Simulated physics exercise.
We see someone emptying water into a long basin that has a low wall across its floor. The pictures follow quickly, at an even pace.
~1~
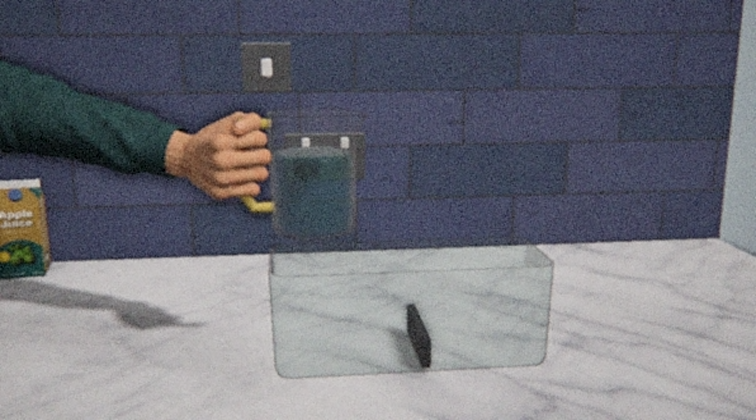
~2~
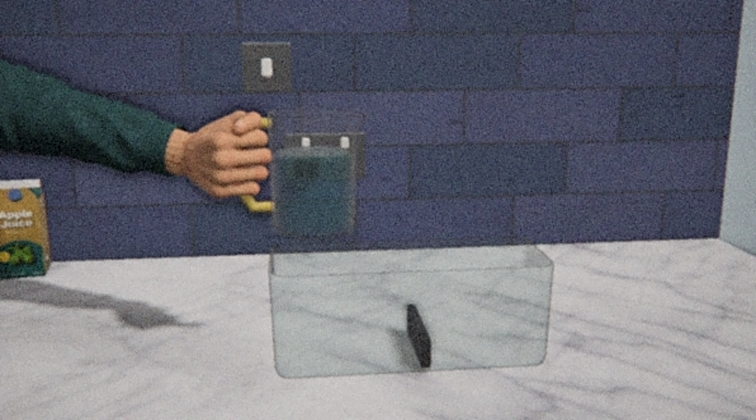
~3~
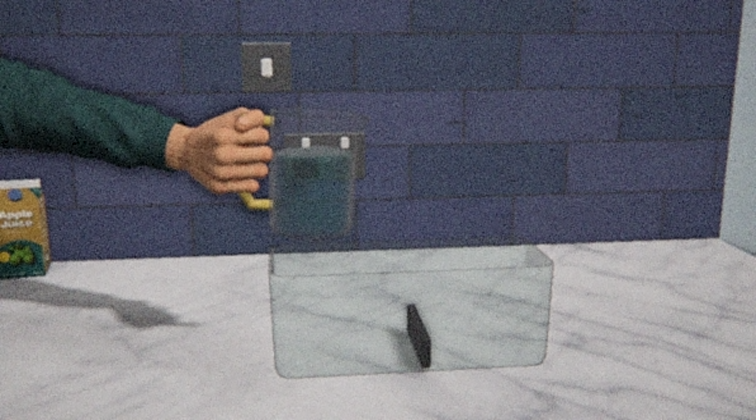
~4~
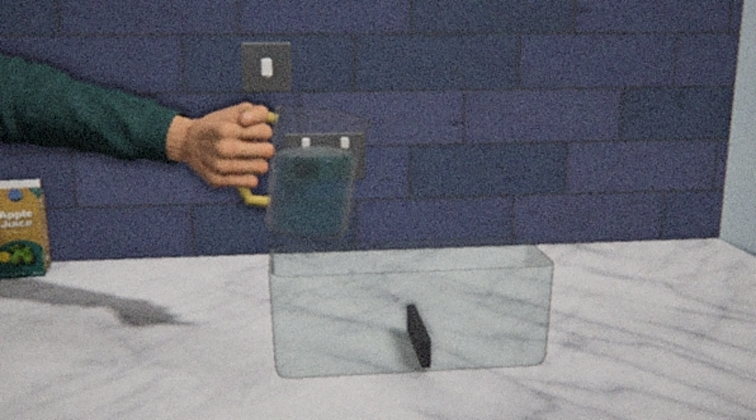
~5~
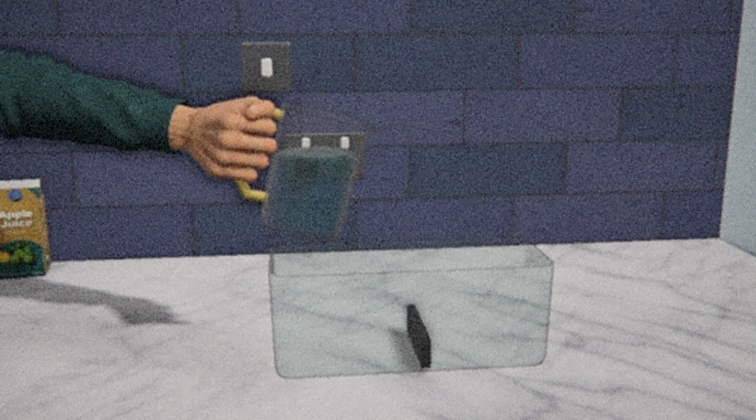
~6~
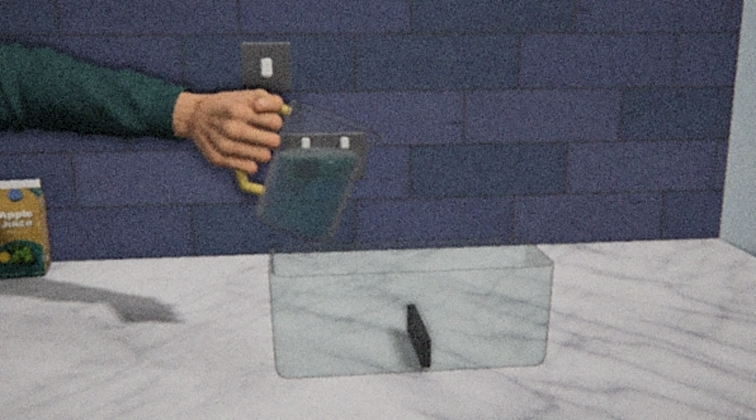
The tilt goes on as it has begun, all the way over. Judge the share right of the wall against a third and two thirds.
The share right of the wall is above two thirds.
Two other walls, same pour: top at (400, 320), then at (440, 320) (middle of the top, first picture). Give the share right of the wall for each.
In turn 95 and 25 in a hundred.
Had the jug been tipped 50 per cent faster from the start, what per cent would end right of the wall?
Some 75 per cent.
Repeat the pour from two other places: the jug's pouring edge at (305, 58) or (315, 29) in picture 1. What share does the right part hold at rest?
About 10 and 15 per cent.
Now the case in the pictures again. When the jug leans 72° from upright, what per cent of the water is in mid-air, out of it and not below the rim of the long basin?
Close to 10 per cent.
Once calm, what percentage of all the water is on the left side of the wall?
Close to 25 per cent.
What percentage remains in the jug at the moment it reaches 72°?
Near 90 %.
A moment on, the jug is tipped part way and 91 per cent is still to pour, 0 is left of the wall and 1 right of it.
Next, the jug is tipped right over and 37 per cent is still to pour, 7 is left of the wall and 42 right of it.
Then the jug is tipped right over and 4 per cent is still to pour, 18 is left of the wall and 75 right of it.
Later the jug is tipped right over and 0 per cent is still to pour, 26 is left of the wall and 74 right of it.
In the end 26 per cent lies left of the wall, 74 right of it and 1 outside.
